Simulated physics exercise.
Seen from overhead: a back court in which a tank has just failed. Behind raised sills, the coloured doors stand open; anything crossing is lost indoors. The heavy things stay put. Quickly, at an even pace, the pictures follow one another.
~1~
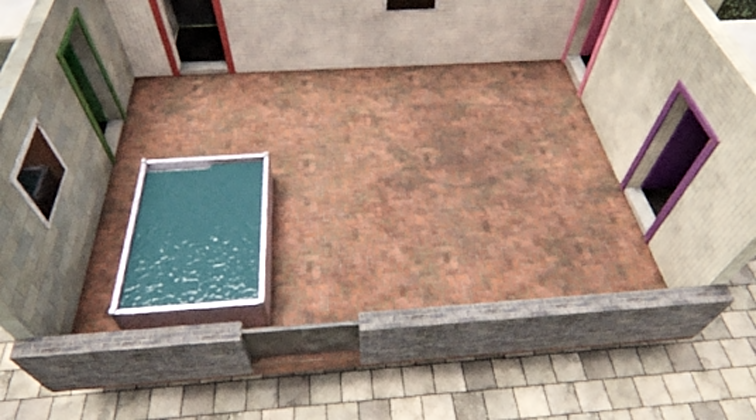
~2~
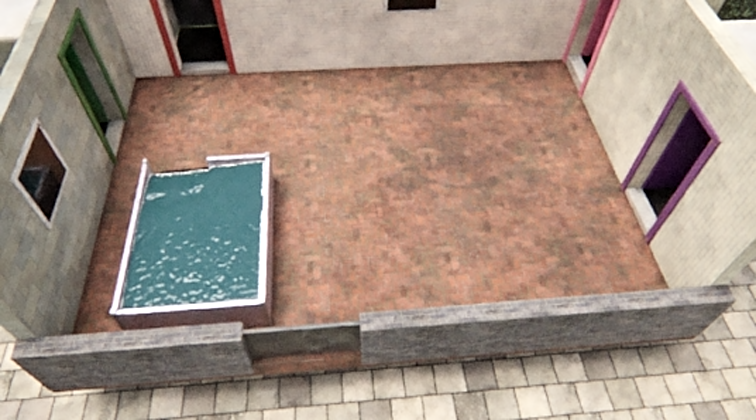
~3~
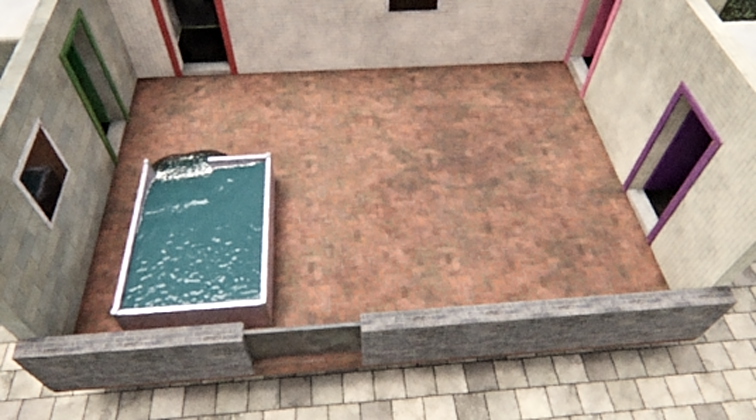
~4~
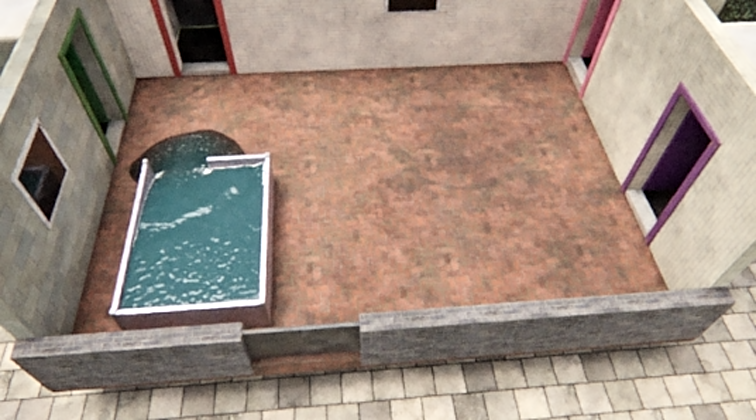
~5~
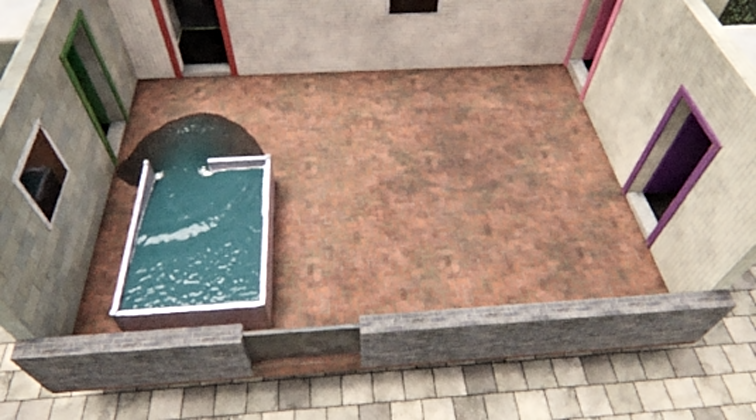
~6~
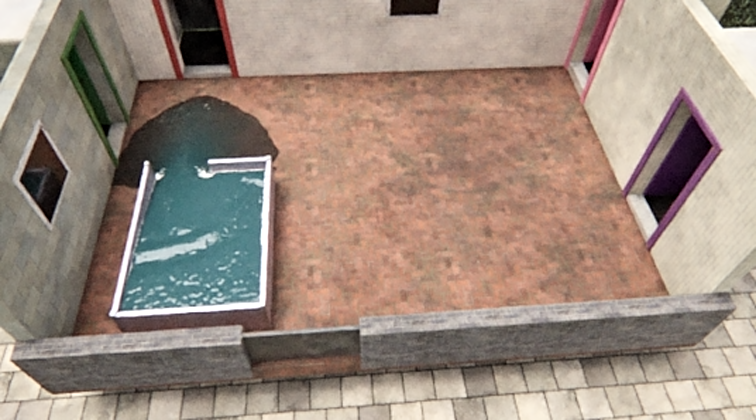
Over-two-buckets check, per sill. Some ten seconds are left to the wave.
Pink door: Within two, green door: Over, purple door: Within two, red door: Over.
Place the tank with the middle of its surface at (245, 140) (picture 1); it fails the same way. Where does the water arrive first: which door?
Result: The one in red.
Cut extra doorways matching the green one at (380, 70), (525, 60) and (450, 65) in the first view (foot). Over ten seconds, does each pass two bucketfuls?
In order: Stays within it, stays within it, stays within it.
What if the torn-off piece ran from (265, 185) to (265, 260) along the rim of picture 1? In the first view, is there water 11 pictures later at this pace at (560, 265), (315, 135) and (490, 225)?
Sequence: Wetted / spared / wetted.
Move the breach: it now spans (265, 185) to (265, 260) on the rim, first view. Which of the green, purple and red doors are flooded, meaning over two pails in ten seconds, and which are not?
So green remains below the limit, purple crosses the limit and red remains below the limit.
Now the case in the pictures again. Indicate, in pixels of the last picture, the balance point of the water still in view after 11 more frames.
Around (203, 207).
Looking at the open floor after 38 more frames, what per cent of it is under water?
Roughly 55 percent, I reckon.
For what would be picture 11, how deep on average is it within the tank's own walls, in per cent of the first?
Some 78 per cent.
A moment on, water covers 15 % of the floor; the pink door not reached, the green door under two buckets in, the purple door not reached, the red door under two buckets in.
Next, water covers 20 % of the floor; the pink door not reached, the green door over two buckets in, the purple door not reached, the red door over two buckets in.
Then, water covers 25 % of the floor; the pink door not reached, the green door over two buckets in, the purple door not reached, the red door far over two buckets in.
Later, water covers 55 % of the floor; the pink door wet at the sill, nothing in, the green door far over two buckets in, the purple door not reached, the red door far over two buckets in.
In the end, water covers 80 % of the floor; the pink door wet at the sill, nothing in, the green door far over two buckets in, the purple door wet at the sill, nothing in, the red door far over two buckets in.
